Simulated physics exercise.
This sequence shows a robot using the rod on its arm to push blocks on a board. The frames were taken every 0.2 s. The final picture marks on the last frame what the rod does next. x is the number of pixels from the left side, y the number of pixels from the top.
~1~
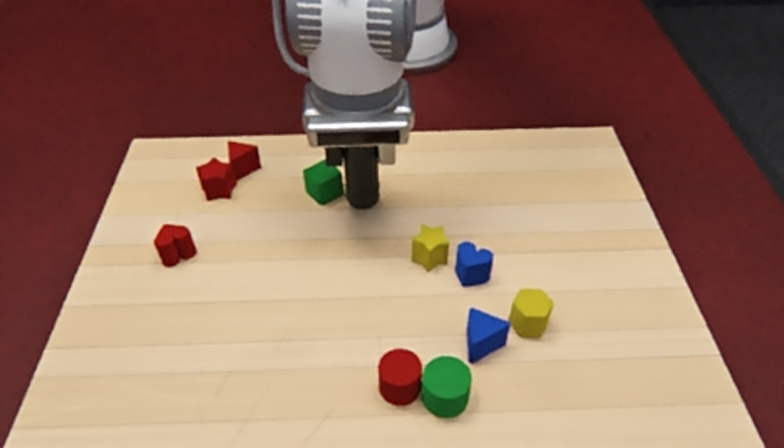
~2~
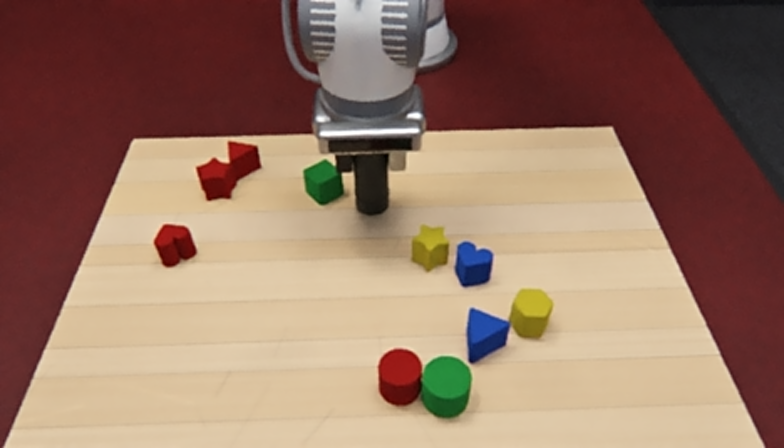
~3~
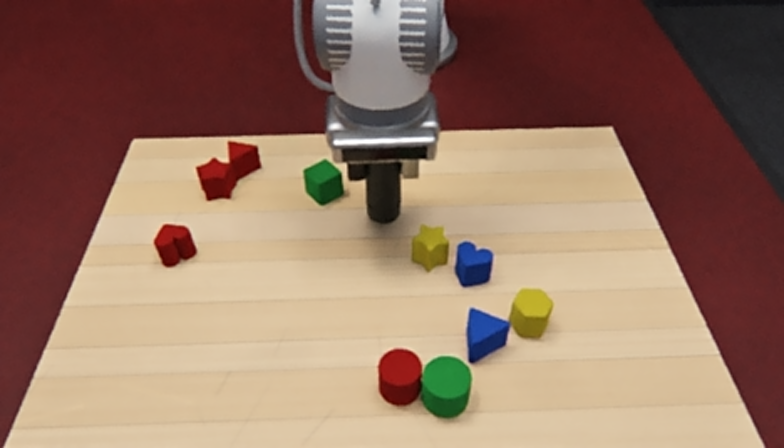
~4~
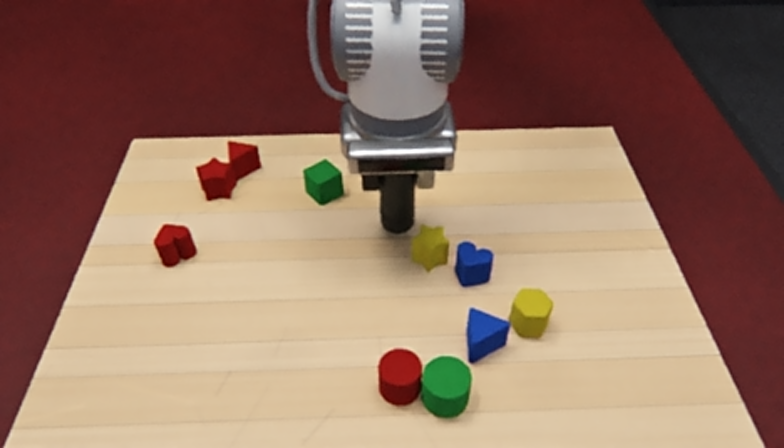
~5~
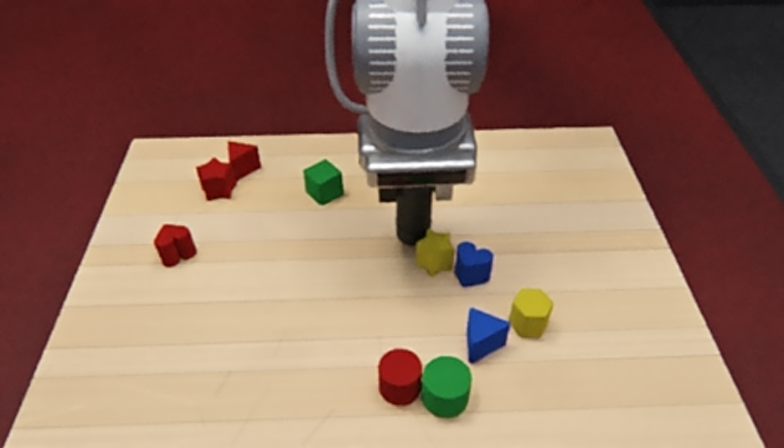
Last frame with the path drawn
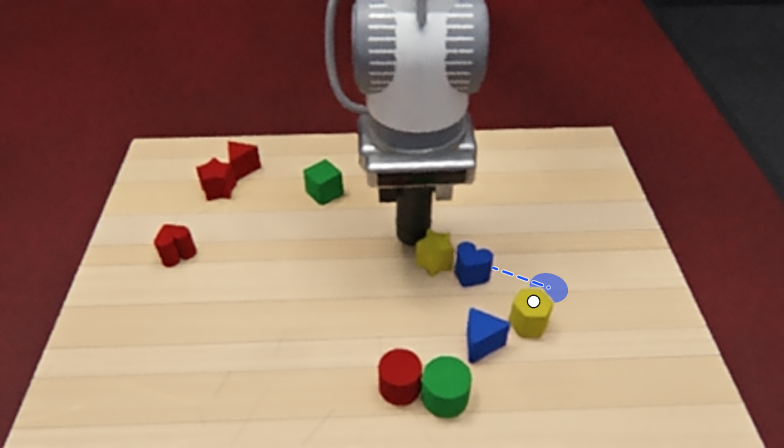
At first, the robot arm's dark rod stands beside the green cube near the back of a wooden board scattered with colored blocks. It moves right and toward the viewer, leaving the cube behind, then reaches the yellow star and nudges it slightly toward the blue heart.
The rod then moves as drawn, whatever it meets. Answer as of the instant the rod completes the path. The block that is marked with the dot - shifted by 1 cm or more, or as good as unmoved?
The block that is marked with the dot will stay where it stands.
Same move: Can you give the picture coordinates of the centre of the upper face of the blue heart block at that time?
Put as a pixel place, it's (497, 275).
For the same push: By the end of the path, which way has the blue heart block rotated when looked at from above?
The twist is anticlockwise.
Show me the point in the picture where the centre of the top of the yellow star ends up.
Expect it around (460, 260).
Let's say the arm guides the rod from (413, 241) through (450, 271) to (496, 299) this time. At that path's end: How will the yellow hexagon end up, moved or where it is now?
It is shifted.
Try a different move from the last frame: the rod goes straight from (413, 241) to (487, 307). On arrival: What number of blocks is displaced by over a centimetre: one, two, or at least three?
There will be three or more blocks displaced.
Drawn move, from (413, 241) directly to (549, 288); the dot is on the yellow hexagon.
On the path given first. One third of the way, rod at (457, 248); yellow star at (456, 257), turned 70° clockwise; blue heart block at (494, 272), turned 25° anticlockwise.
Two thirds of the way, rod at (505, 264); yellow star at (460, 260), turned 95° clockwise; blue heart block at (496, 274), turned 30° anticlockwise.
At the end, rod at (551, 280); yellow star at (460, 260), turned 95° clockwise; blue heart block at (497, 275), turned 25° anticlockwise; yellow hexagon still.
